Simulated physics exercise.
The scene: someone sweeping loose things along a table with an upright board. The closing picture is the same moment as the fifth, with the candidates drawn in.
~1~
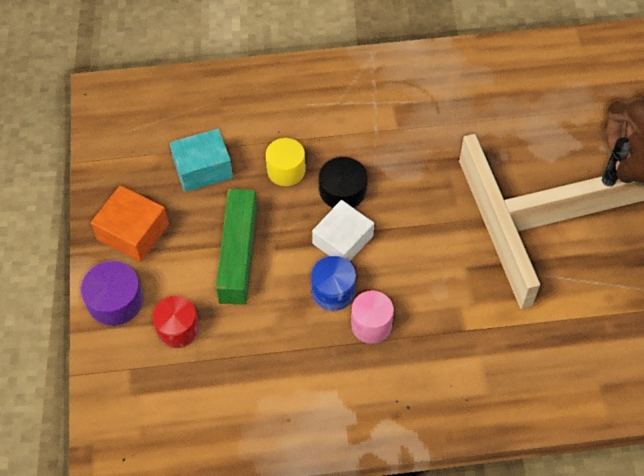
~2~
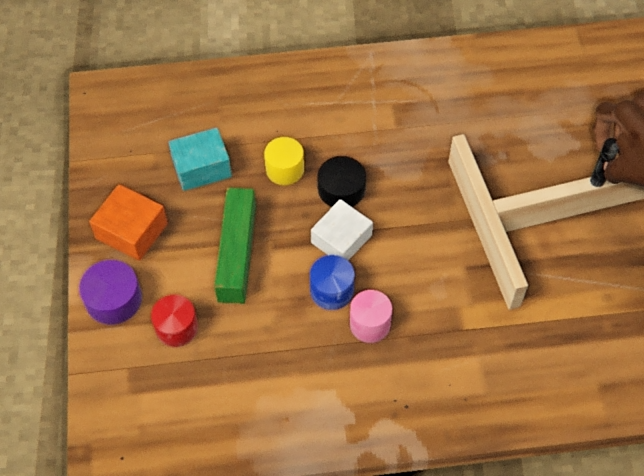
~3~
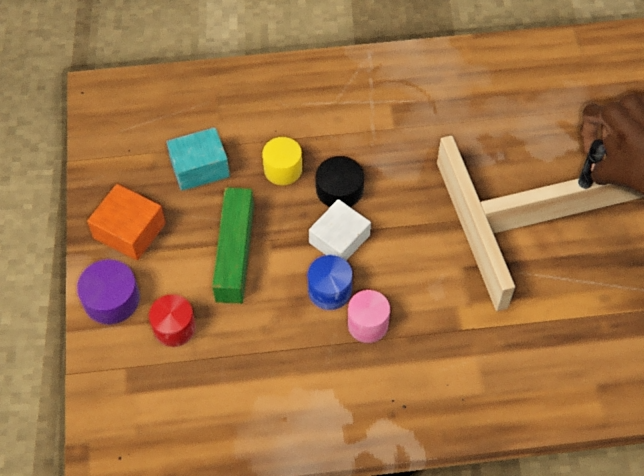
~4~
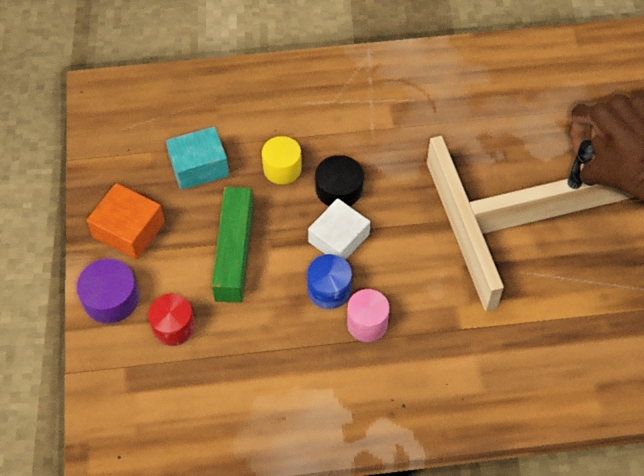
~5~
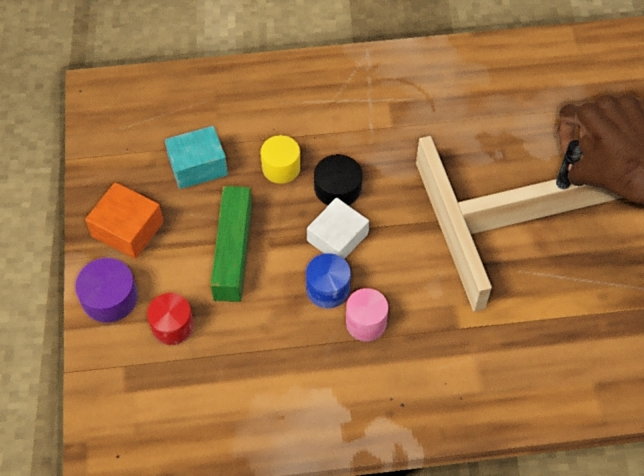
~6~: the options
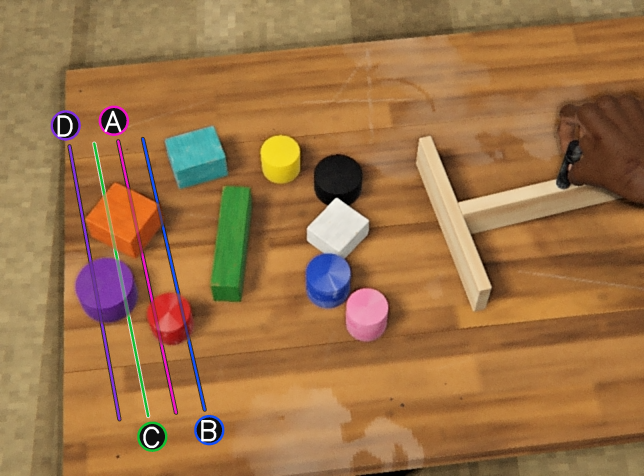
On a wooden tabletop, a hand at the right slowly pushed a T-shaped wooden board leftward toward a group of colourful blocks and round pieces, which stayed in their places, still untouched.
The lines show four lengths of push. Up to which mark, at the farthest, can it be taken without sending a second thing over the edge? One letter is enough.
It should halt at B.
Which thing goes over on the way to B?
The orange block goes over.
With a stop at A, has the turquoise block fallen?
By then, no.
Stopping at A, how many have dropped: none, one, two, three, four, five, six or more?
Two.
On the marked copy, A at (145, 267); B at (171, 264); C at (119, 270); D at (92, 272).
With B. Early on, board (351, 220); pink tin (350, 318); yellow tin (276, 158).
Further on, board (248, 231); orange block (115, 222); red tin (162, 326).
At the end, board (172, 239); orange block over the edge; purple tin (72, 299); one fallen.
As for the rest, A drops two; C drops three; D drops four.
